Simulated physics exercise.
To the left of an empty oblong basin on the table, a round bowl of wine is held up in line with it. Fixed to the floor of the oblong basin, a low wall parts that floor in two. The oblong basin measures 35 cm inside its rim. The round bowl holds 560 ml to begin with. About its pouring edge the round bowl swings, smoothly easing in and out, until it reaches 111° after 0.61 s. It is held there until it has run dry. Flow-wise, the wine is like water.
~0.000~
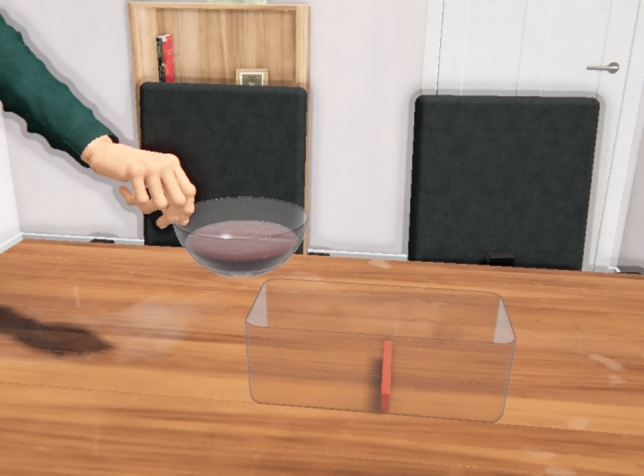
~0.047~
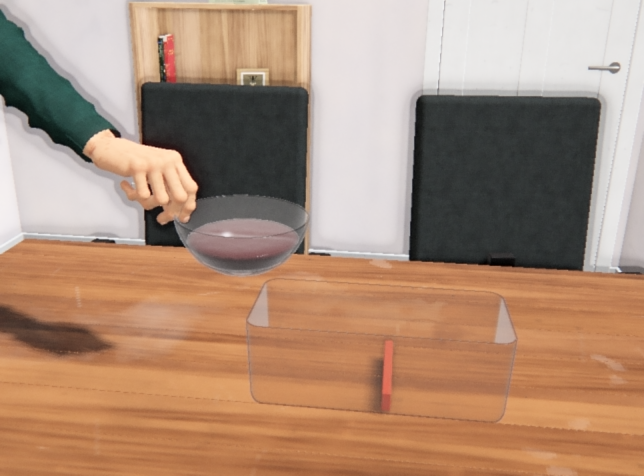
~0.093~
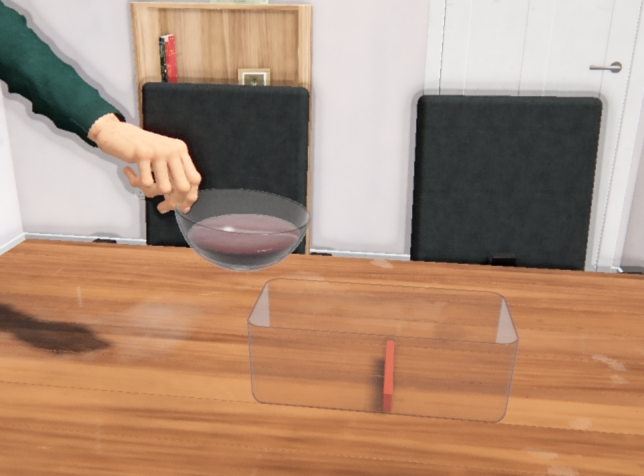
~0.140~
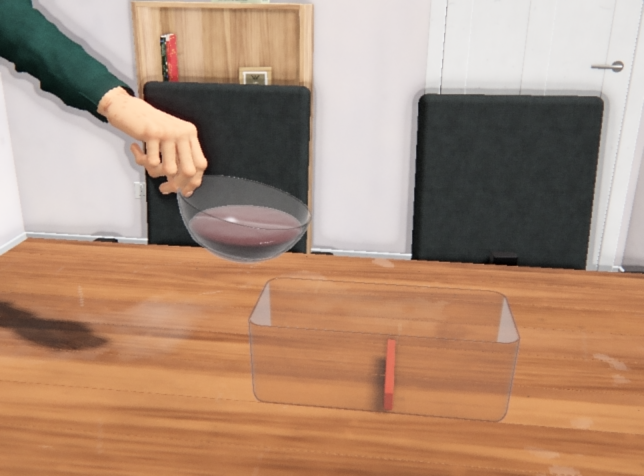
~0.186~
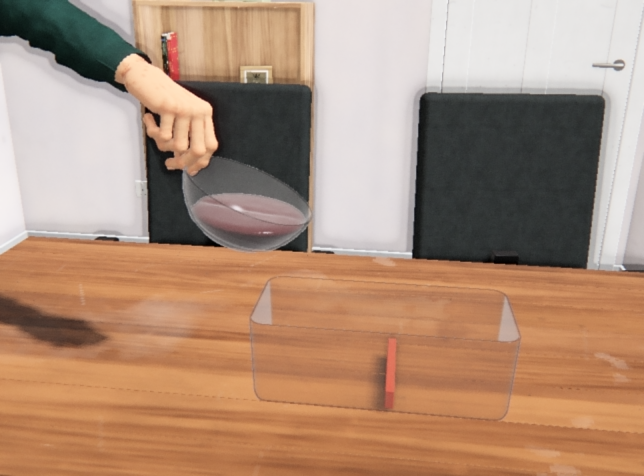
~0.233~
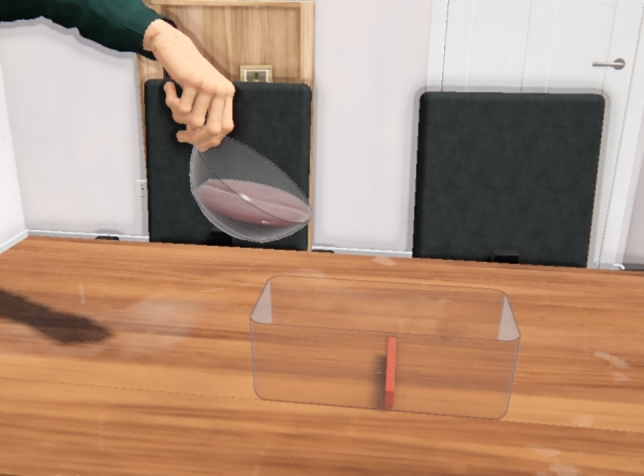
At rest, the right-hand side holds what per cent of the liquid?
It holds some 56 in every hundred.
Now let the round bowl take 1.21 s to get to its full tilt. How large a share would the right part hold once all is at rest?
Then you'd be looking at around 40 in a hundred.
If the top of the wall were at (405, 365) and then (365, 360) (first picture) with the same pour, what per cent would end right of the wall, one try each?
One try each: Around 20 percent and then around 70 percent.
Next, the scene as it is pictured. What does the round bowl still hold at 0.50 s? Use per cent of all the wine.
About 14 per cent.
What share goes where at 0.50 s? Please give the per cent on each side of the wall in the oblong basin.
Left side near 10, right side near 0.
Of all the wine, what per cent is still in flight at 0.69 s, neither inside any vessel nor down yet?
Estimated airborne part: Roughly 1 per cent.
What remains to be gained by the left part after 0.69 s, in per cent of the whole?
Near 14 in a hundred.
Then, 0.50 s in, the tilt is 102° and 13 per cent is still to pour, 9 is left of the wall and 0 right of it.
Then, 0.69 s in, the tilt is 111° and 0 per cent is still to pour, 24 is left of the wall and 75 right of it.
Then, 0.89 s in, the tilt is 111° and 0 per cent is still to pour, 29 is left of the wall and 57 right of it.
Then, 1.11 s in, the tilt is 111° and 0 per cent is still to pour, 37 is left of the wall and 56 right of it.
Finally, 38 per cent lies left of the wall, 56 right of it and 6 outside.
